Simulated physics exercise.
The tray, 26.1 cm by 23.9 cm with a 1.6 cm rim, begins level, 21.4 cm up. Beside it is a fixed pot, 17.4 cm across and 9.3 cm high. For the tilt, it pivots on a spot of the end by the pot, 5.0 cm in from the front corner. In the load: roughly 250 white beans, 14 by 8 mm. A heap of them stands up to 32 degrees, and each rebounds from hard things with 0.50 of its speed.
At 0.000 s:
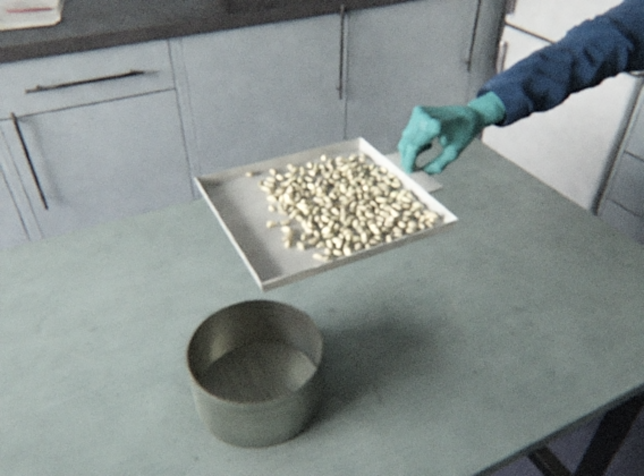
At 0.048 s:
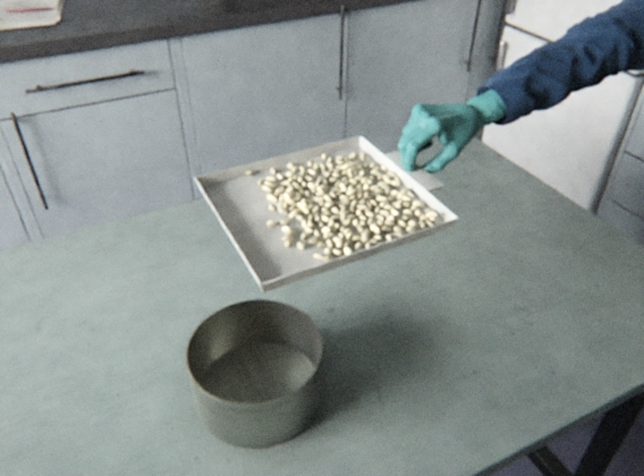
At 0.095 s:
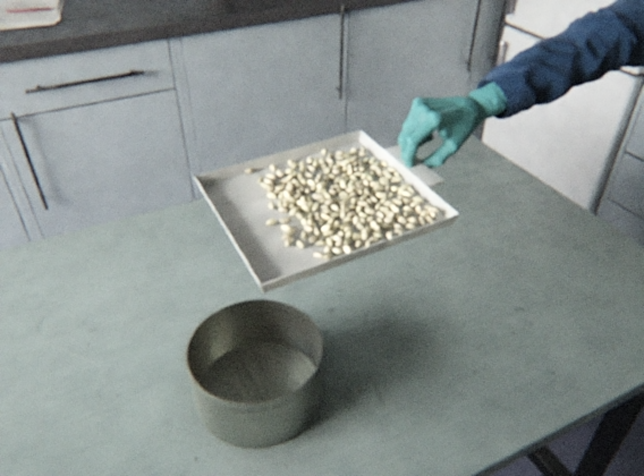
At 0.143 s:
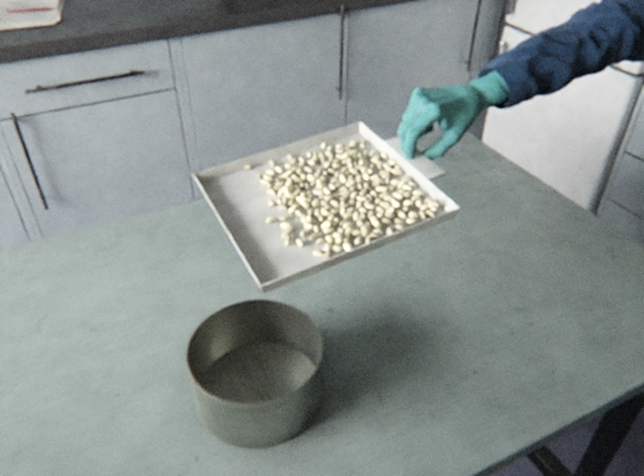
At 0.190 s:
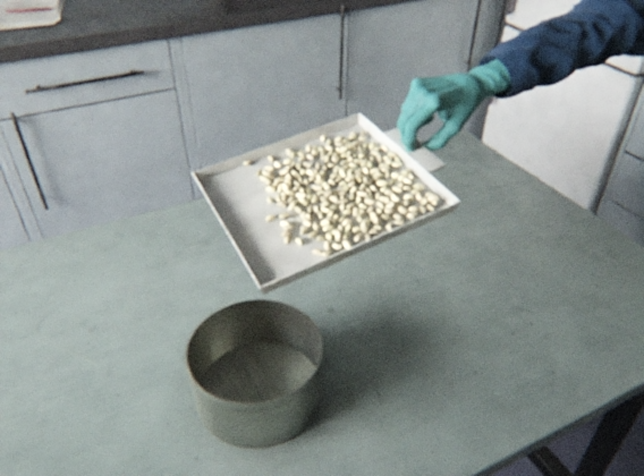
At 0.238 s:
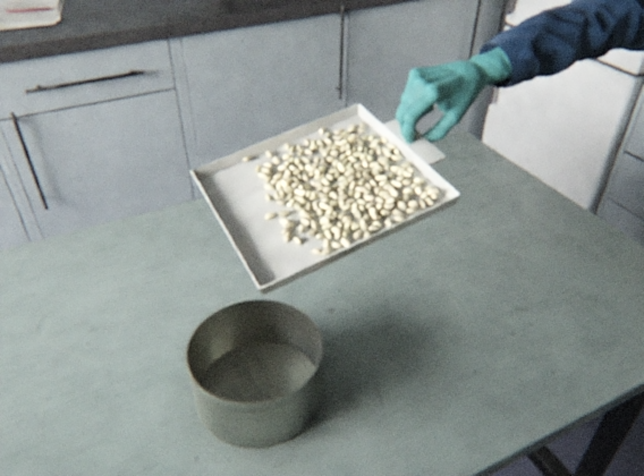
To begin with, a gloved hand in a blue sleeve holds a white tray of pale beans nearly level above a table, beside and above a round metal pot. The hand then raises the tray's far right side slightly, tilting it gently toward the pot, while the beans barely shift on it.
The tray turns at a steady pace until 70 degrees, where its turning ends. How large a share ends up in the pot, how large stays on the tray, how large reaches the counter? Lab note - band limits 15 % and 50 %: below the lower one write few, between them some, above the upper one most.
Pot = most; tray = some; counter = few.
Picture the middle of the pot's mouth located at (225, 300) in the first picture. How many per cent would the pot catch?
10 %.
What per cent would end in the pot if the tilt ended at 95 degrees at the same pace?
95 %.
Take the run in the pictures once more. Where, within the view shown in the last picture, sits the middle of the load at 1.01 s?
Load centre: About (244, 255) px.
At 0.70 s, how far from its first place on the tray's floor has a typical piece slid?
Displacement on the tray: Roughly 8 cm.
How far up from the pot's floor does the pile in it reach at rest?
I'd say near 2.0 centimetres.
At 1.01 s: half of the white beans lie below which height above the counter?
About 24 cm.
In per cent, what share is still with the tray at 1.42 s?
About 40 per cent.
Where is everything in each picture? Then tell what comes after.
In the first frame, tray tilt 0 degrees, front corners at (263, 281) and (454, 218); middle of the pieces at (344, 198); pot at (255, 346).
In the second frame, tray tilt 1 degrees, front corners at (263, 281) and (454, 217); middle of the pieces at (344, 197).
In the third frame, tray tilt 2 degrees, front corners at (262, 282) and (455, 213); middle of the pieces at (344, 194).
In the fourth frame, tray tilt 5 degrees, front corners at (262, 283) and (455, 207), lowest corner left front; middle of the pieces at (344, 189).
In the fifth frame, tray tilt 8 degrees, front corners at (262, 284) and (456, 200), lowest corner left front; middle of the pieces at (344, 184).
In the sixth frame, tray tilt 11 degrees, front corners at (261, 285) and (456, 194), lowest corner left front; middle of the pieces at (343, 178); pot at (255, 346). Its pace works out near 60 degrees a second.
Then, at 0.70 s, tilt 39 degrees; the tray holds 100 %, the pot 0 %.
Then, at 1.01 s, tilt 58 degrees; the tray holds 80 %, the pot 5 %.
After 1.42 s, tilt 70 degrees; the tray holds 40 %, the pot 50 %.
By 2.7 s all is still; pot 65 %, tray 30 %, counter 5 %.
